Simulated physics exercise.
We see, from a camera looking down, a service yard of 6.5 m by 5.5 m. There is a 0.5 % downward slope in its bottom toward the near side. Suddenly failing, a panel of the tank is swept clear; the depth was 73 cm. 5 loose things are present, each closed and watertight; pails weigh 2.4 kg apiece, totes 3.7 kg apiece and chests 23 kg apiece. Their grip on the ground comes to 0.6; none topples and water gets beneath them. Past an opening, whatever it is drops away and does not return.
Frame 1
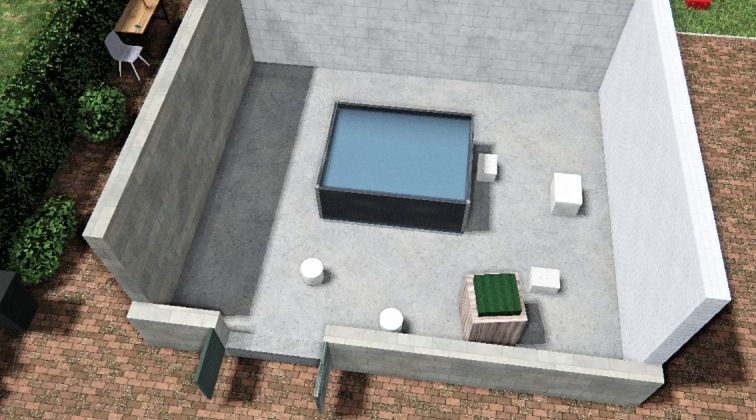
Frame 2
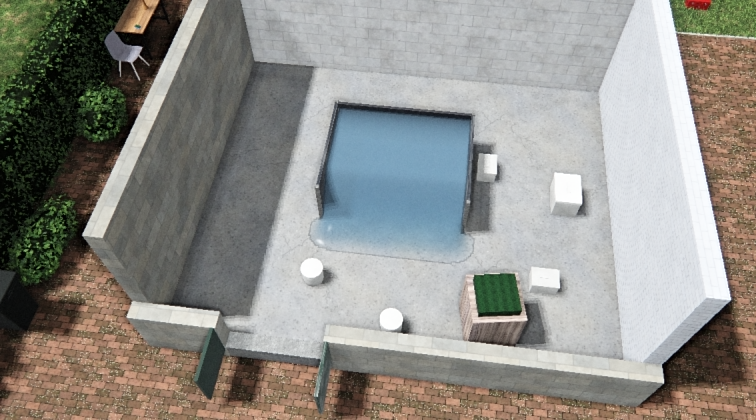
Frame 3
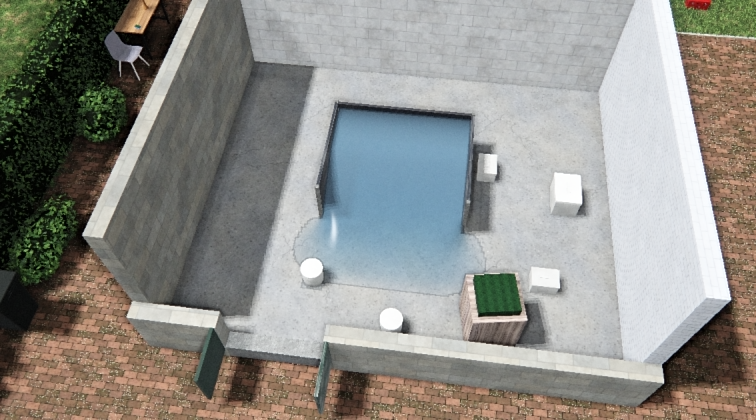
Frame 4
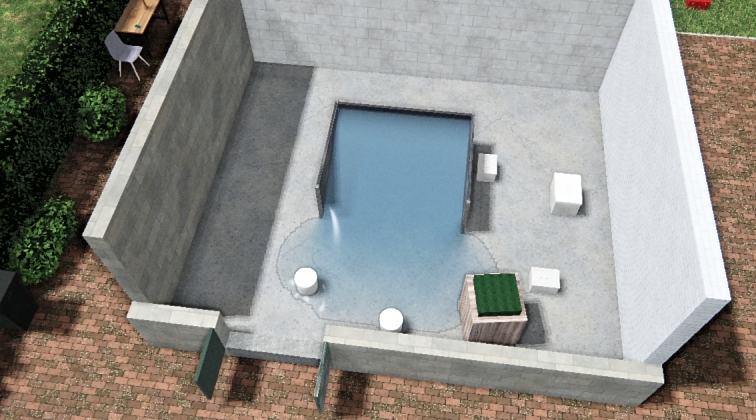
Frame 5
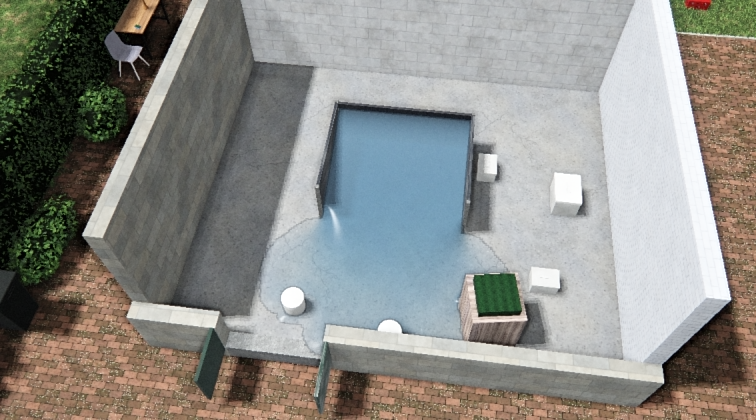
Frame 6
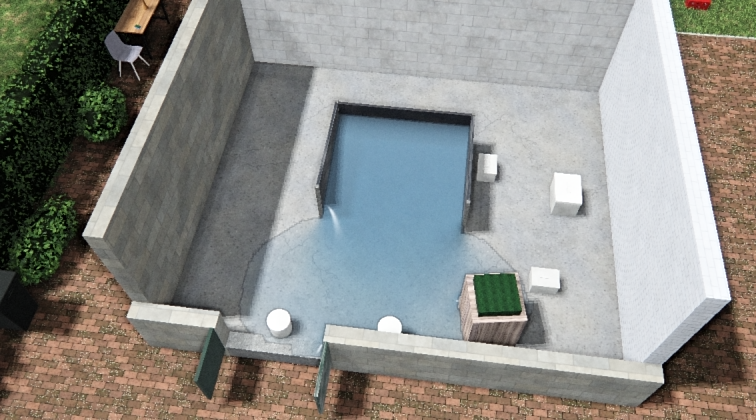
A walled yard with a dark tank losing its near panel, water spreading toward the open gate and pushing a white pail along.
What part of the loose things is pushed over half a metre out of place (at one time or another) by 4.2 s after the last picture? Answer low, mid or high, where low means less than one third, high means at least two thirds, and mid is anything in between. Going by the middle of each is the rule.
Mid.
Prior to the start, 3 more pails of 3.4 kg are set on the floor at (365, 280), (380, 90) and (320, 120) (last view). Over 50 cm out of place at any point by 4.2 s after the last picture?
Result, one by one: Exceeded, not exceeded and not exceeded.
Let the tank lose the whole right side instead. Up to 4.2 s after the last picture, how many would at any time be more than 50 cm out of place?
Then 5 of them would.
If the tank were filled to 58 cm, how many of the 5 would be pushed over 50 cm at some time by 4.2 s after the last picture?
That would give 2.
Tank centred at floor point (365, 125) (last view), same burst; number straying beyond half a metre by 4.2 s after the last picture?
Then 3.
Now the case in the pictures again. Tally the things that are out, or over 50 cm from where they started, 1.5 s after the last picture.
I make it 2 by then.
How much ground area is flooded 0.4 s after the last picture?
13 m2.
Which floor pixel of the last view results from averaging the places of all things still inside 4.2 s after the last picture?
At about (495, 187).
Then, 0.4 s after the last picture 1 of 5 are over 50 cm from their spots; 1 afloat.
Then, 1.5 s after the last picture 2 of 5 are over 50 cm from their spots; 1 afloat.
Then, 2.8 s after the last picture 2 of 5 are over 50 cm from their spots; 1 afloat.
Then, 4.2 s after the last picture 2 of 5 are over 50 cm from their spots, and 2 have been at some point; 2 afloat.
